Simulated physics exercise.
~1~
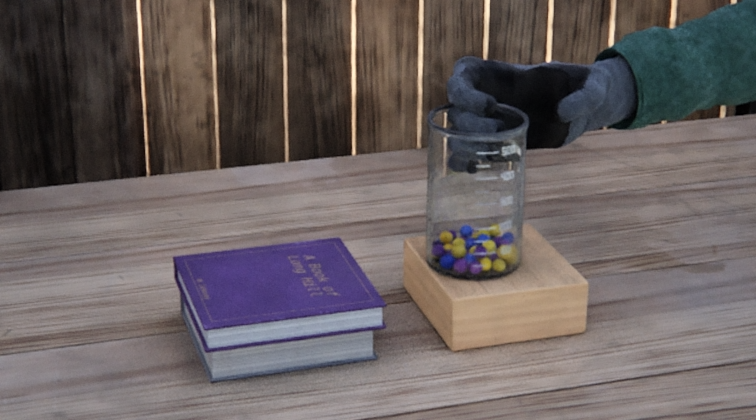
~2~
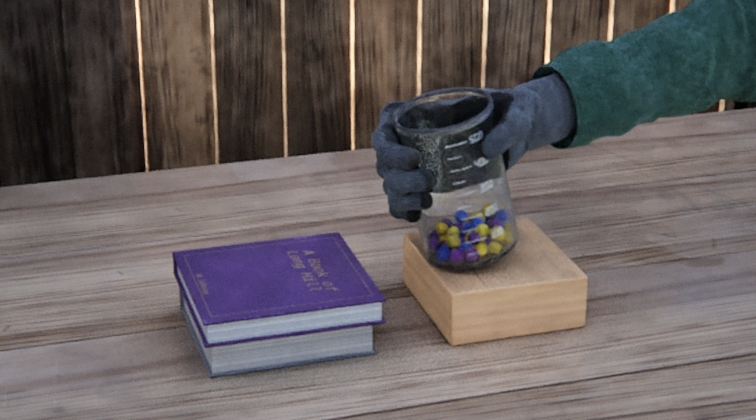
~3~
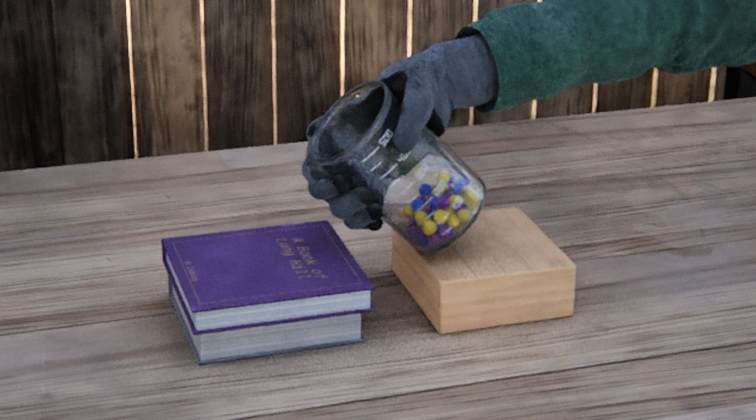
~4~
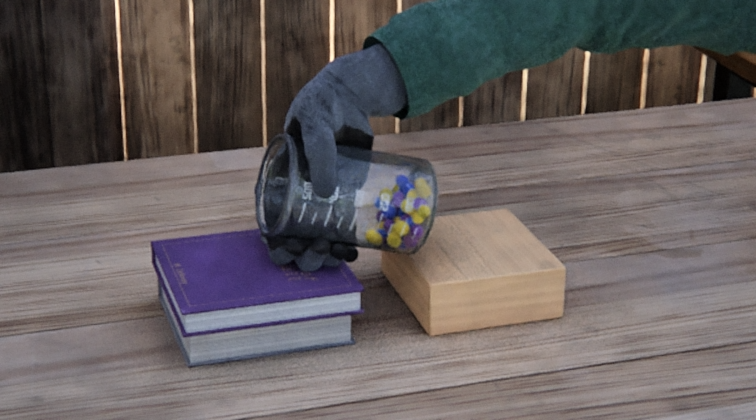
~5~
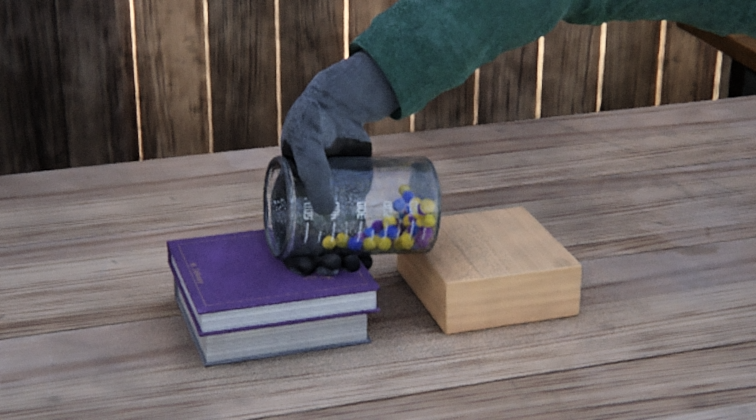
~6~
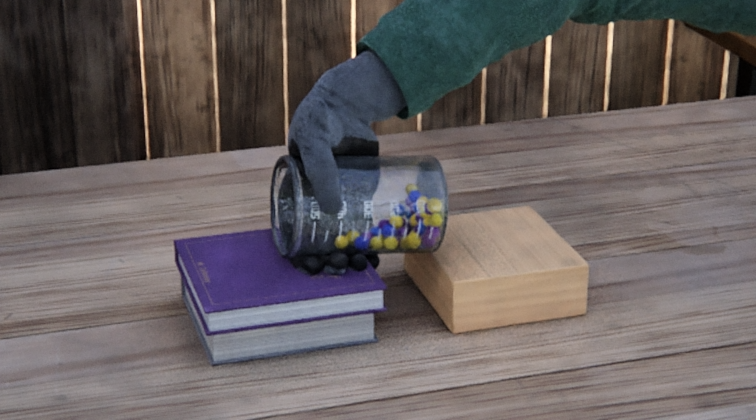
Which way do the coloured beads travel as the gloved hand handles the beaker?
The beads travel to the left, carried inside the beaker as the hand lays it over toward the books.
Gloved hand tipping a glass beaker of coloured beads leftward off a wooden block, resting it sideways on stacked books, beads staying inside.
